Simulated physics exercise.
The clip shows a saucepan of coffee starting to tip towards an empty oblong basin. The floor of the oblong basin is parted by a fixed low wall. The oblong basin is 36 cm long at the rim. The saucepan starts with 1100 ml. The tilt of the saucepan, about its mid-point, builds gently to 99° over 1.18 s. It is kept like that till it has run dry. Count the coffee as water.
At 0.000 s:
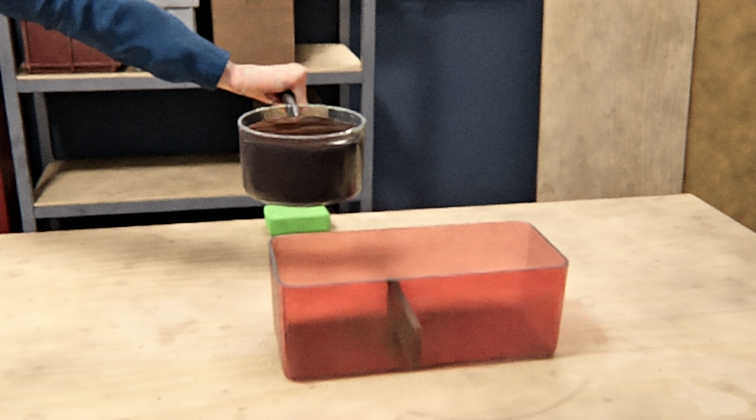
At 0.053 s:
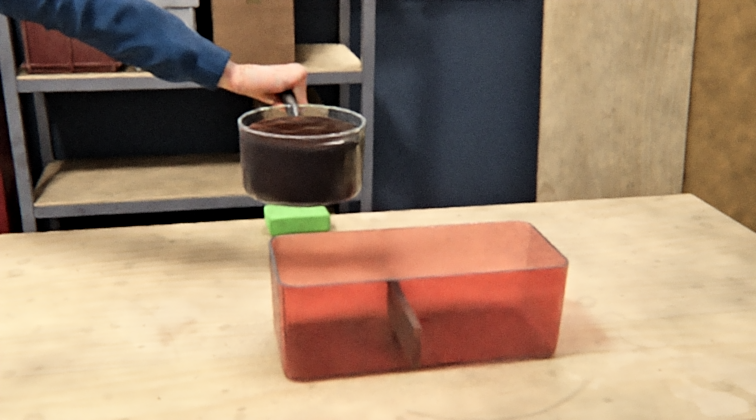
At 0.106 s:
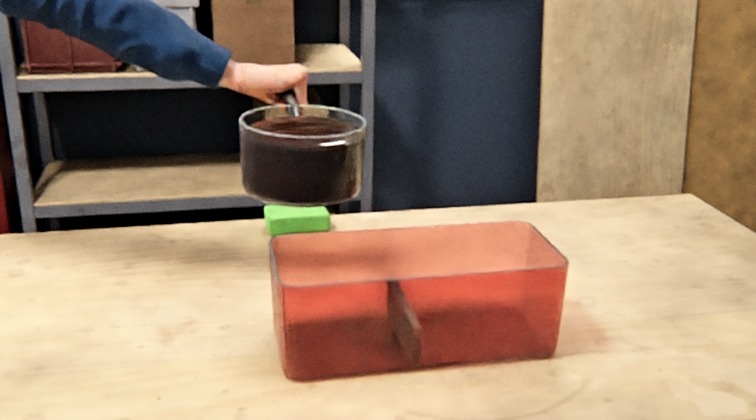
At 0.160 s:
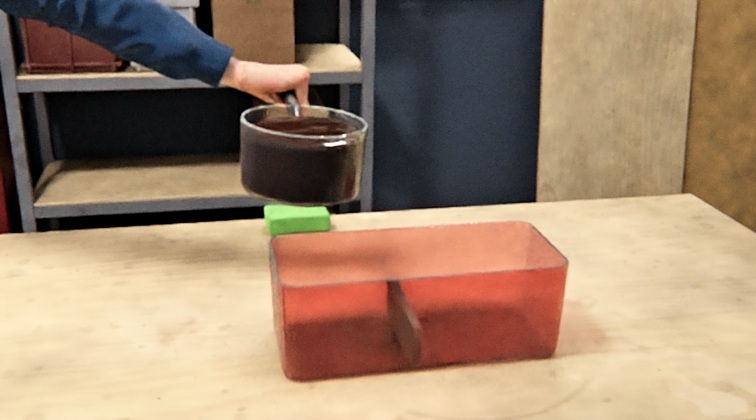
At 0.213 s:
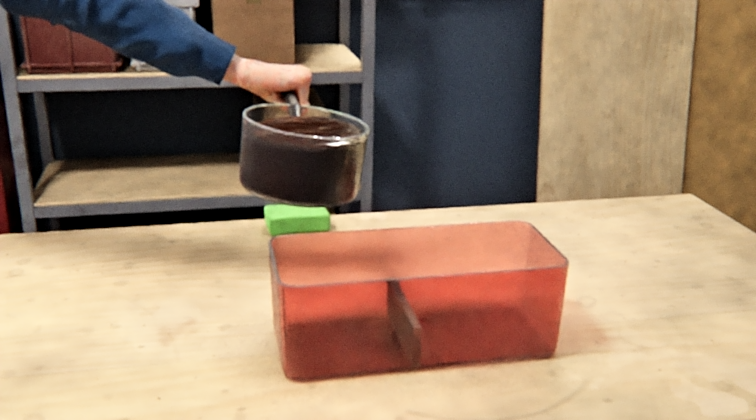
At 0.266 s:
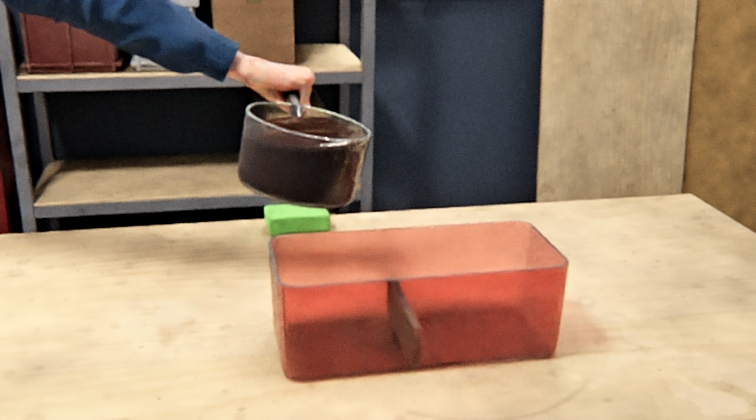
At first, a hand holds a clear saucepan of dark coffee level above a wooden table, behind an empty red oblong basin with a divider inside and near a small green block. The hand then slowly tilts the saucepan to the right, its right rim dipping slightly while the basin stays still.
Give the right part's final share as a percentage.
Roughly 68 per cent is past the wall.
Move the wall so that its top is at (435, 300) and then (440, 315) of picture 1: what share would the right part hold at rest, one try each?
First 25, then 25 per cent.
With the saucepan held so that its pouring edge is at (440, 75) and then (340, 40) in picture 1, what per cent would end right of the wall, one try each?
First 95, then 60 per cent.
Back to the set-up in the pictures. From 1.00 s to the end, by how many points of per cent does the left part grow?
About 22 per cent.
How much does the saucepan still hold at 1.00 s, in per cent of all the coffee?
Near 16 in a hundred.
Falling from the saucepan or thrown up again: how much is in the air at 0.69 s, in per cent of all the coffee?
Some 26 per cent.
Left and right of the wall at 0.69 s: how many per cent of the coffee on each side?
Left about 2, right about 10.
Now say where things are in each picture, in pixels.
It leans 0°; its right rim is at (363, 120); the coffee meets the walls at (241, 133) and (360, 128); the oblong basin's rim runs from (274, 262) to (549, 243); the wall's top is at (404, 302), in the first picture.
It leans 0°; its right rim is at (363, 120); the coffee meets the walls at (242, 132) and (361, 128), in the second picture.
It leans 2°; its right rim is at (364, 122); the coffee meets the walls at (243, 132) and (361, 128), in the third picture.
It leans 4°; its right rim is at (365, 124); the coffee meets the walls at (243, 132) and (362, 129), in the fourth picture.
It leans 8°; its right rim is at (367, 128); the coffee meets the walls at (244, 132) and (364, 129), in the fifth picture.
It leans 12°; its right rim is at (368, 132); the coffee meets the walls at (245, 132) and (366, 130), in the sixth picture.
Then, 0.69 s in, the tilt is 63° and 63 per cent is still to pour, 2 is left of the wall and 9 right of it.
Then, 1.00 s in, the tilt is 93° and 16 per cent is still to pour, 10 is left of the wall and 64 right of it.
Then, 1.33 s in, the tilt is 99° and 2 per cent is still to pour, 28 is left of the wall and 68 right of it.
Then, 1.68 s in, the tilt is 99° and 0 per cent is still to pour, 31 is left of the wall and 68 right of it.
Finally, 31 per cent lies left of the wall, 68 right of it and 0 outside.
